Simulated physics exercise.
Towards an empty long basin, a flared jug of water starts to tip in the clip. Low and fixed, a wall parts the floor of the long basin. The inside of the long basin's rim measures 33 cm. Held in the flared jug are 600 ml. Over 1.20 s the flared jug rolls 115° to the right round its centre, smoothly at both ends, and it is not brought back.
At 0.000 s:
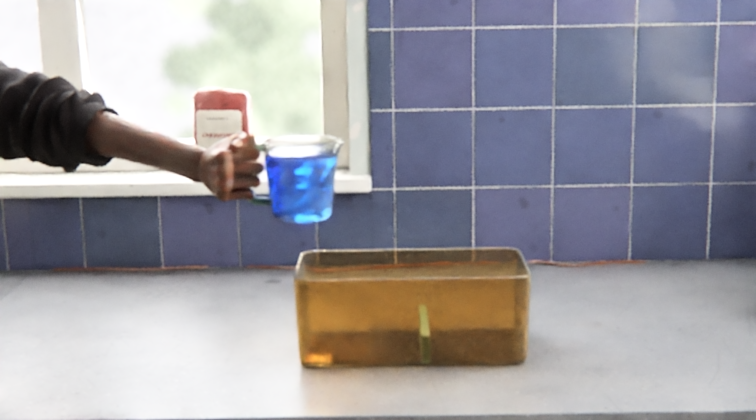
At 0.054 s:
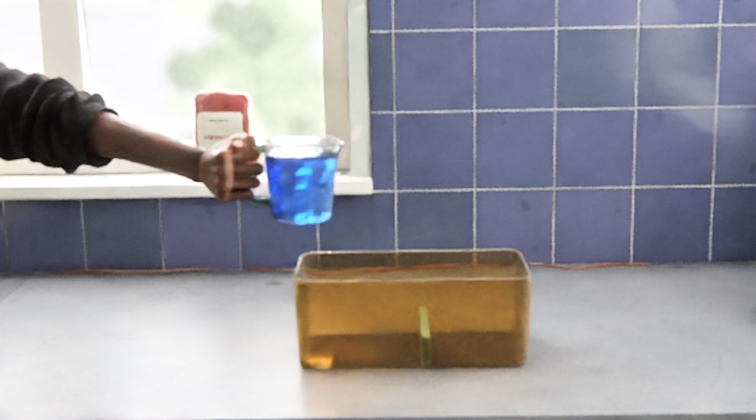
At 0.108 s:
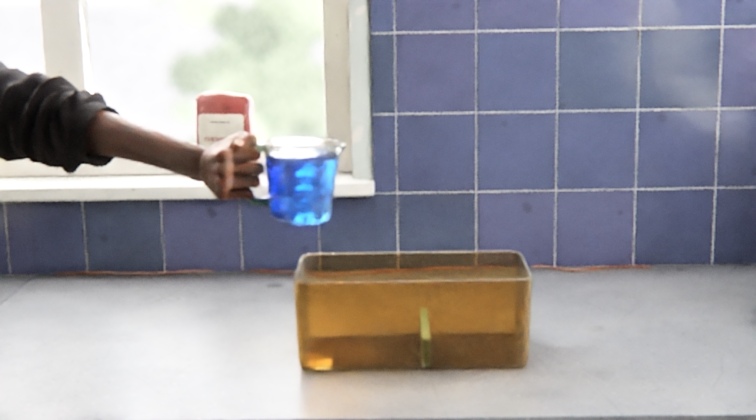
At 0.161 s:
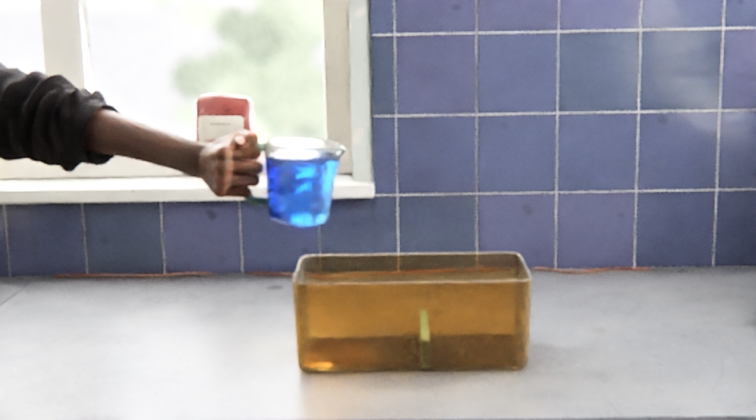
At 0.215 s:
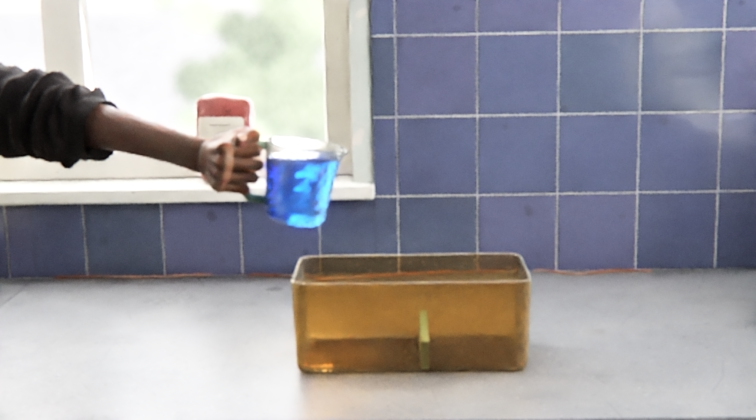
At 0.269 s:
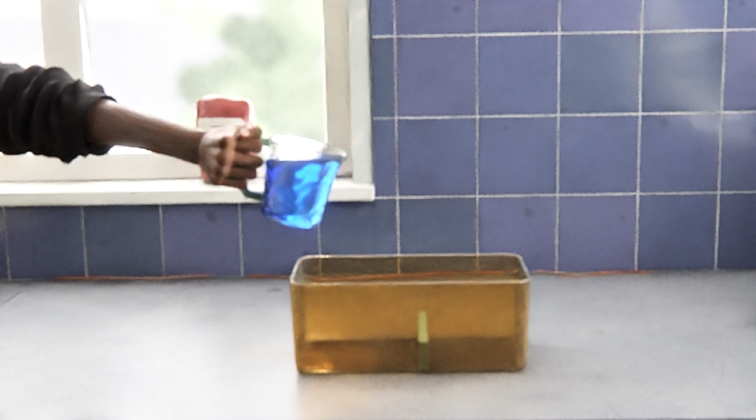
In this clip, a hand in a dark sleeve holds a clear jug of blue liquid above and to the left of a long amber basin on a grey counter, then gradually tilts the jug slightly to the right.
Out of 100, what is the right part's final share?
About 7 out of 100.
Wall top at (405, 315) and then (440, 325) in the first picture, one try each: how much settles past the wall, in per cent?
The first gives near 40 per cent and the second near 10 per cent.
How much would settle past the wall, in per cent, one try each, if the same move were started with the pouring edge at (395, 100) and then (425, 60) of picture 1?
About 90 %, then about 65 %.
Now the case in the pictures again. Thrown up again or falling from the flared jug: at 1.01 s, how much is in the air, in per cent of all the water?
Some 12 % is up in the air.
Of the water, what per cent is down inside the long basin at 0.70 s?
10 %, more or less.
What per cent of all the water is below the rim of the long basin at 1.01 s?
The fraction sits near 76 in a hundred.
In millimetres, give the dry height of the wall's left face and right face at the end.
On the left it's about 20 mm; on the right, about 40 mm.
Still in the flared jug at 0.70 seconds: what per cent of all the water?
Close to 70 in a hundred.
By 0.70 s the tilt is 72° and 69 per cent is still to pour, 11 is left of the wall and 0 right of it.
By 1.01 s the tilt is 108° and 11 per cent is still to pour, 75 is left of the wall and 1 right of it.
By 1.34 s the tilt is 115° and 0 per cent is still to pour, 92 is left of the wall and 7 right of it.
By 1.70 s the tilt is 115° and 0 per cent is still to pour, 91 is left of the wall and 7 right of it.
At rest 91 per cent lies left of the wall, 7 right of it and 1 outside.
